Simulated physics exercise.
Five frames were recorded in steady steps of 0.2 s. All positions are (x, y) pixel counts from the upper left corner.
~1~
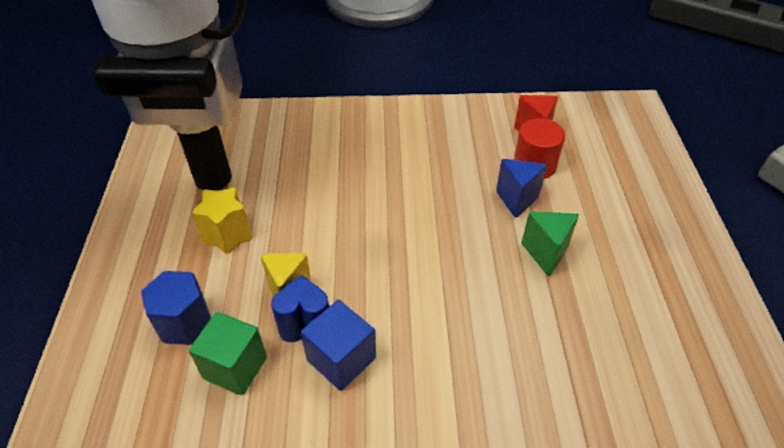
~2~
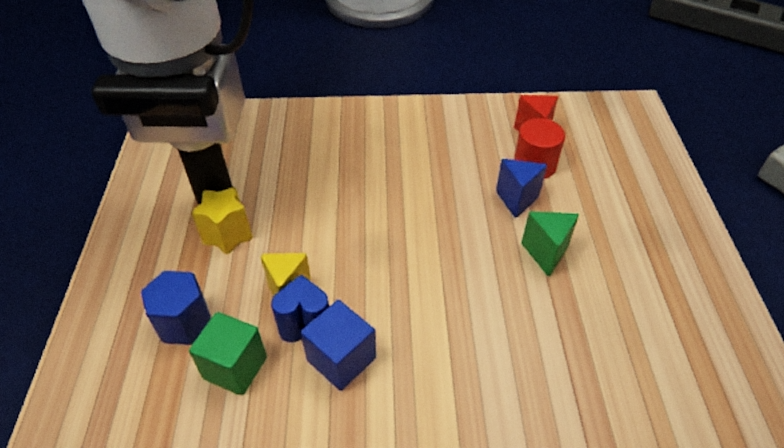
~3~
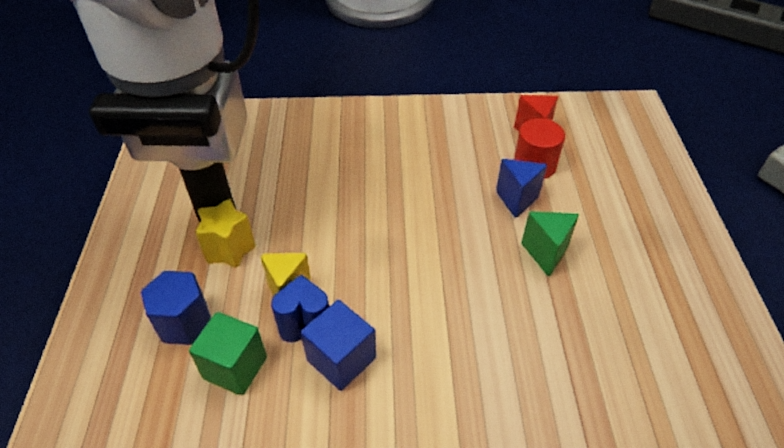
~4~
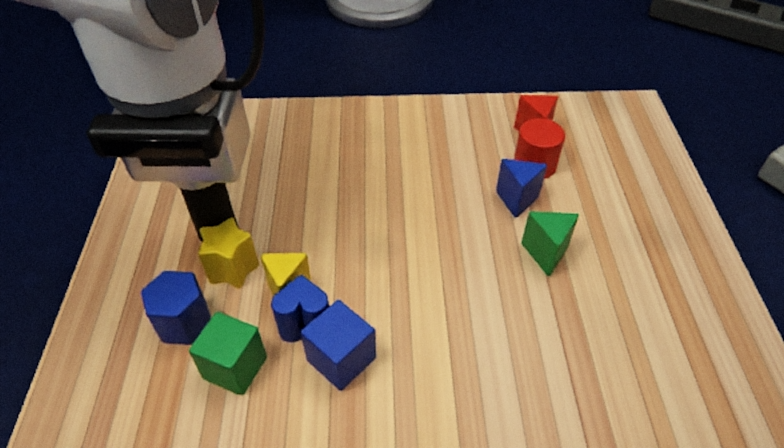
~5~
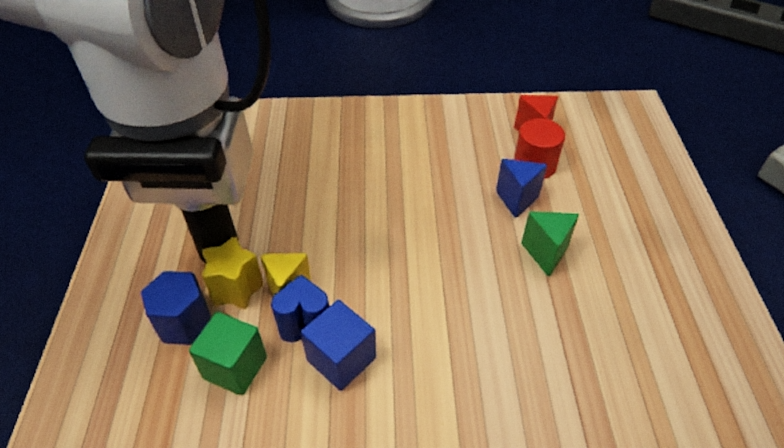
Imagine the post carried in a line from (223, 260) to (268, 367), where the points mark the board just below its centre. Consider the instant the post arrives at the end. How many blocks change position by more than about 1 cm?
Total: Two.
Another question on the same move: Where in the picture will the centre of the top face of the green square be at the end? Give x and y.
Its top middle will sit at (229, 435).
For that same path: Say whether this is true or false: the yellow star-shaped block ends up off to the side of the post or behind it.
False - the claim does not hold.
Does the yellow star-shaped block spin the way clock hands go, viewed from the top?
It seems so.
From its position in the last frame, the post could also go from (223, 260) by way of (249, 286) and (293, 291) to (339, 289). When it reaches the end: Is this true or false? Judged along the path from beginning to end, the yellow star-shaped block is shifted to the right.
True.
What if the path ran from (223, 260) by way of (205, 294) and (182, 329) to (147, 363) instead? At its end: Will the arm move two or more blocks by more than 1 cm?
Yes.
What follows on the original path. One third of the way, post at (232, 284); yellow star-shaped block at (239, 295).
Two thirds of the way, post at (248, 320); green square at (229, 387); yellow star-shaped block at (250, 338), turned 15° clockwise.
At the end, post at (265, 358); green square at (229, 435); yellow star-shaped block at (260, 384), turned 25° clockwise; blue heart not moved.
